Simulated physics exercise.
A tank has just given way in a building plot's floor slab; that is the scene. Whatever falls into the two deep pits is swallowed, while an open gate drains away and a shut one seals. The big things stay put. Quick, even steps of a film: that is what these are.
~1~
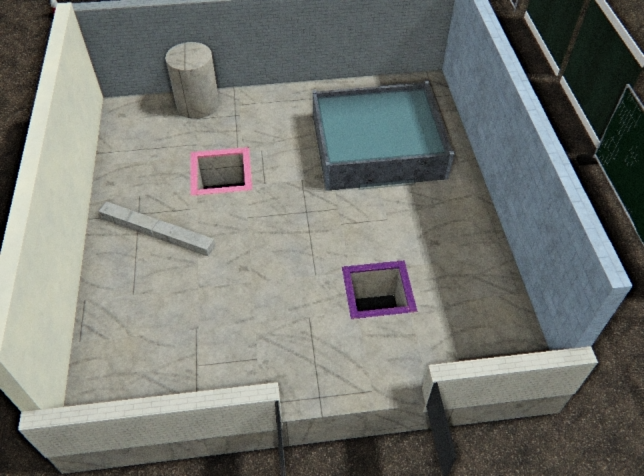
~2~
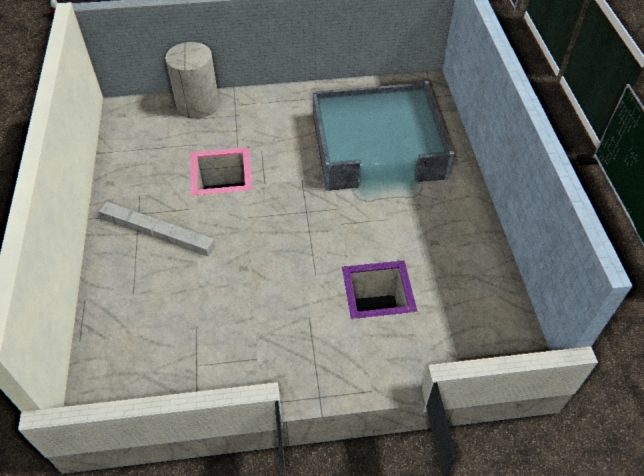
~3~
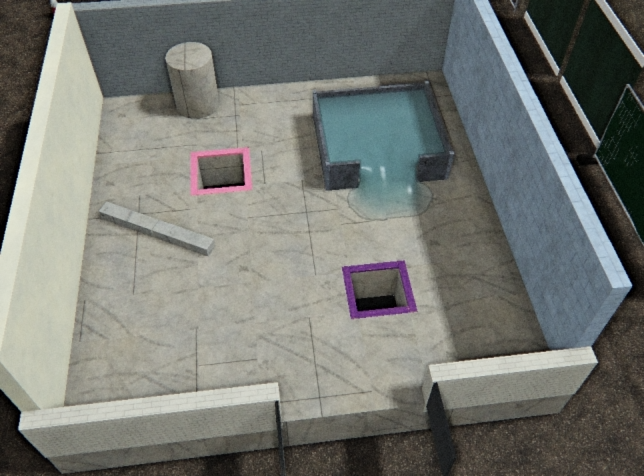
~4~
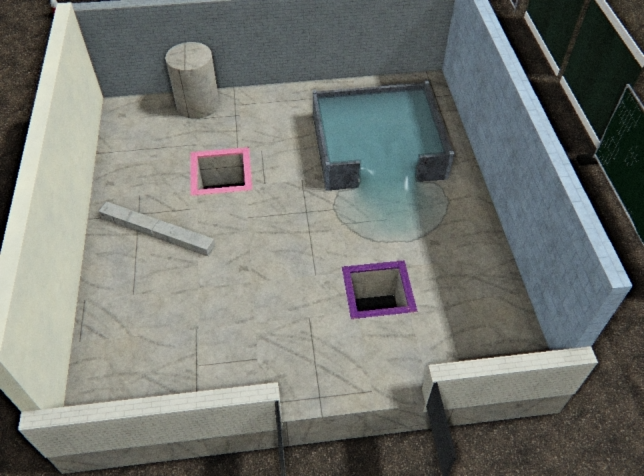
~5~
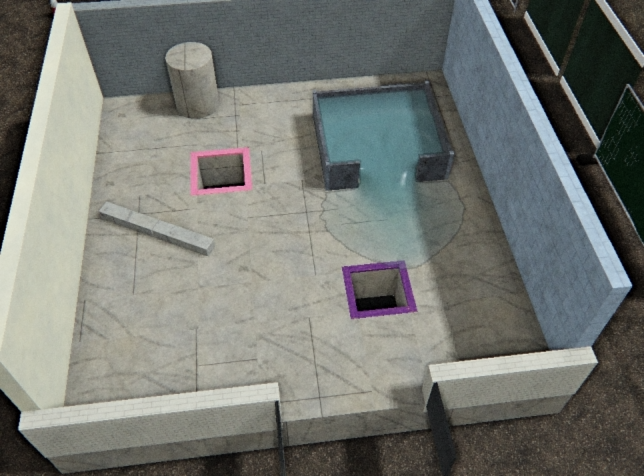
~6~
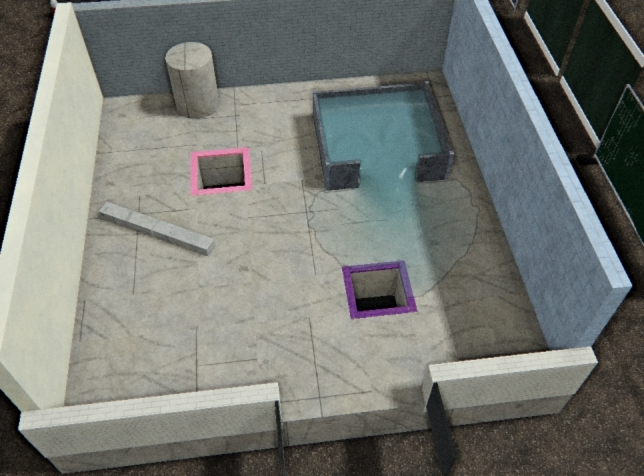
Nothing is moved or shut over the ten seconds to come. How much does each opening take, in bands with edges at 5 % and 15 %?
Gate: 5 to 15 %, purple pit: More than 15 %, pink pit: Less than 5 %.
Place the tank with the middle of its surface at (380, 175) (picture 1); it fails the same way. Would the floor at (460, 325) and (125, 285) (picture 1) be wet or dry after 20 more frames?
Taking them in order, the first is inundated and the second is left untouched.
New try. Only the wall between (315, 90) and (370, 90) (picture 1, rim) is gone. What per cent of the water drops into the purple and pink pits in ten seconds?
Result - purple: 2 %; pink: 20 %.
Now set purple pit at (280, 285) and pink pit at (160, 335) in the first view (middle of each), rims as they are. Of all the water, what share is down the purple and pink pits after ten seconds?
Log, per cent - purple: 8, pink: 6.
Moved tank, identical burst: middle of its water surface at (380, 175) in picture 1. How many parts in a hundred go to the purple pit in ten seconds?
The purple pit gets 55 per cent.
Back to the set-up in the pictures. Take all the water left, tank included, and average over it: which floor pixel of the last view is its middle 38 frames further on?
Around pixel (367, 241).
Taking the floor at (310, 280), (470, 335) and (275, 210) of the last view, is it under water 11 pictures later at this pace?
Taking them as listed, I'd call them soaked through, soaked through and high and dry.
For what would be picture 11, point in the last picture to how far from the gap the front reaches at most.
The front should reach about (475, 382).
A moment on, water covers 20 % of the floor; the gate 0 %, the purple pit 4 %, the pink pit 0 %.
Next, water covers 30 % of the floor; the gate 0 %, the purple pit 9 %, the pink pit 0 %.
Then, water covers 35 % of the floor; the gate 2 %, the purple pit 14 %, the pink pit 0 %.
Later, water covers 45 % of the floor; the gate 5 %, the purple pit 21 %, the pink pit 0 %.
In the end, water covers 60 % of the floor; the gate 9 %, the purple pit 26 %, the pink pit 0 %.
